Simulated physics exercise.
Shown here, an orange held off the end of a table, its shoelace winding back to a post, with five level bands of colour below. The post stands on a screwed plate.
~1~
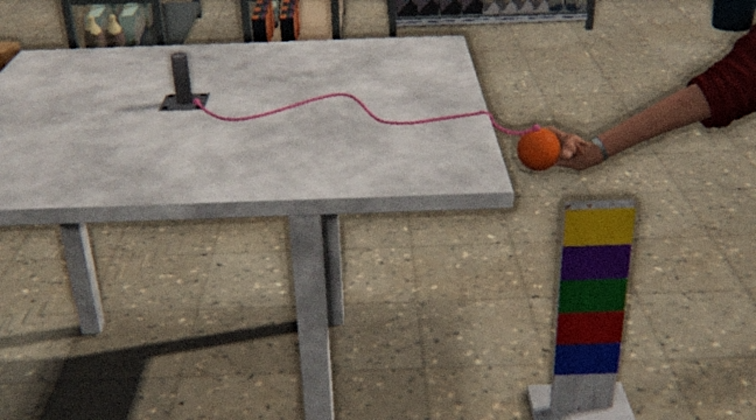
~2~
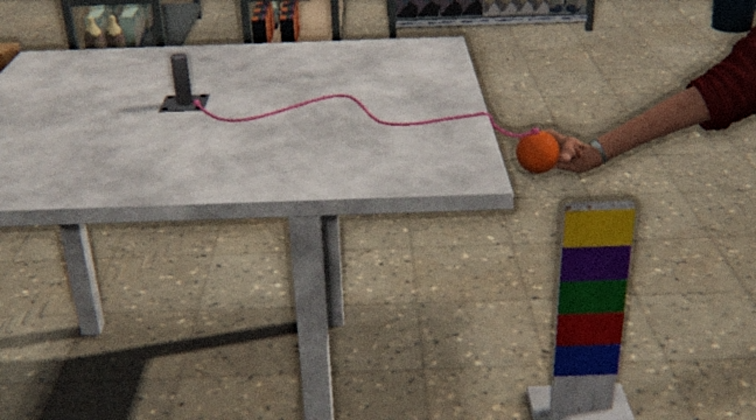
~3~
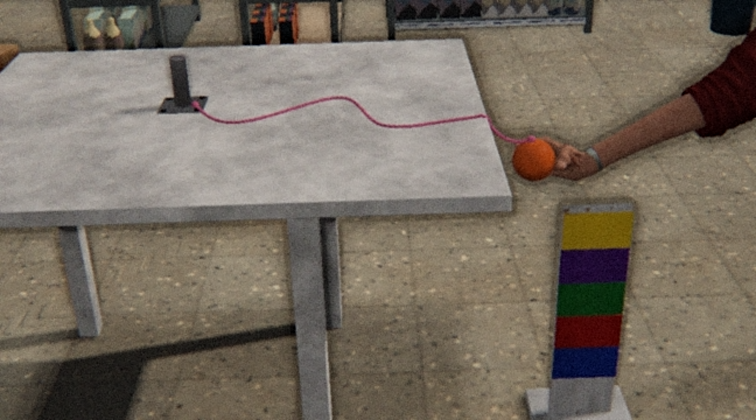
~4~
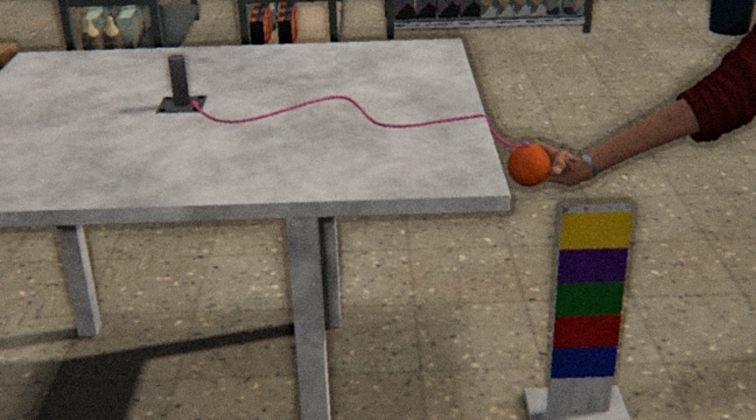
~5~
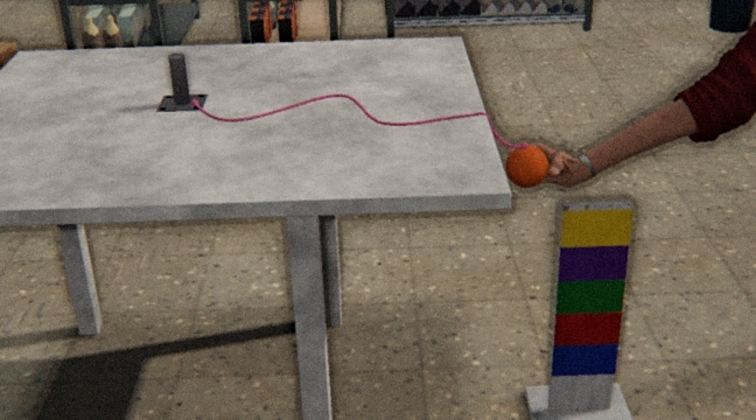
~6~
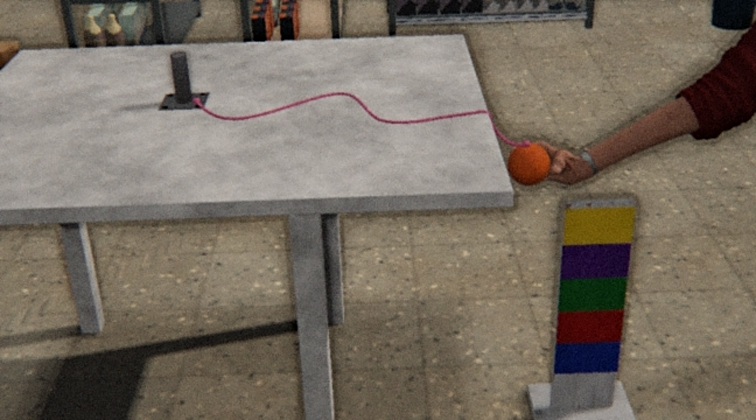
Beside a pale table in a tiled room, a hand held an orange at the end of a wavy pink cord tied to a post, shifting it only slightly left and down above a colour-banded stand.
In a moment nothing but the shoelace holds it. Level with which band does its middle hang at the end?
The purple one.
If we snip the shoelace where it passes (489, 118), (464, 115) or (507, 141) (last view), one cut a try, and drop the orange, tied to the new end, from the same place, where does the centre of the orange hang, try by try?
Near (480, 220), (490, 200) and (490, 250).
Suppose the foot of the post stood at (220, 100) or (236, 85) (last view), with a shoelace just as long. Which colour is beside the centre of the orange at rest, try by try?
Try by try: Green; green.
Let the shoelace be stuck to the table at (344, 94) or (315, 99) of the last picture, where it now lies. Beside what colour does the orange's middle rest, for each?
One after the other, yellow; yellow.
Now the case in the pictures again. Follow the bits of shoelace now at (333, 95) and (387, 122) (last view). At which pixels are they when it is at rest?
Near (375, 104) and (479, 106).
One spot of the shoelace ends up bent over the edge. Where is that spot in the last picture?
Near (394, 122).
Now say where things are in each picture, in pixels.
Orange (538, 149); yellow (599, 229); purple (596, 263); green (593, 297); red (590, 329); blue (588, 360), in the first frame.
Orange (538, 152); shoelace through (212, 116) (279, 111) (345, 96) (381, 123) (458, 118), in the second frame.
Orange (533, 160), in the third frame.
Orange (529, 165); shoelace through (209, 117) (277, 113) (343, 98) (379, 124) (456, 119), in the fourth frame.
Orange (527, 166), in the fifth frame.
Orange (529, 164); shoelace through (212, 114) (279, 110) (345, 94) (381, 121) (458, 115), in the sixth frame.
Early on, orange near (482, 260); level with purple.
Midway, orange near (492, 262); level with purple.
Finally, orange near (487, 264); level with purple. The shoelace holds its middle at purple.
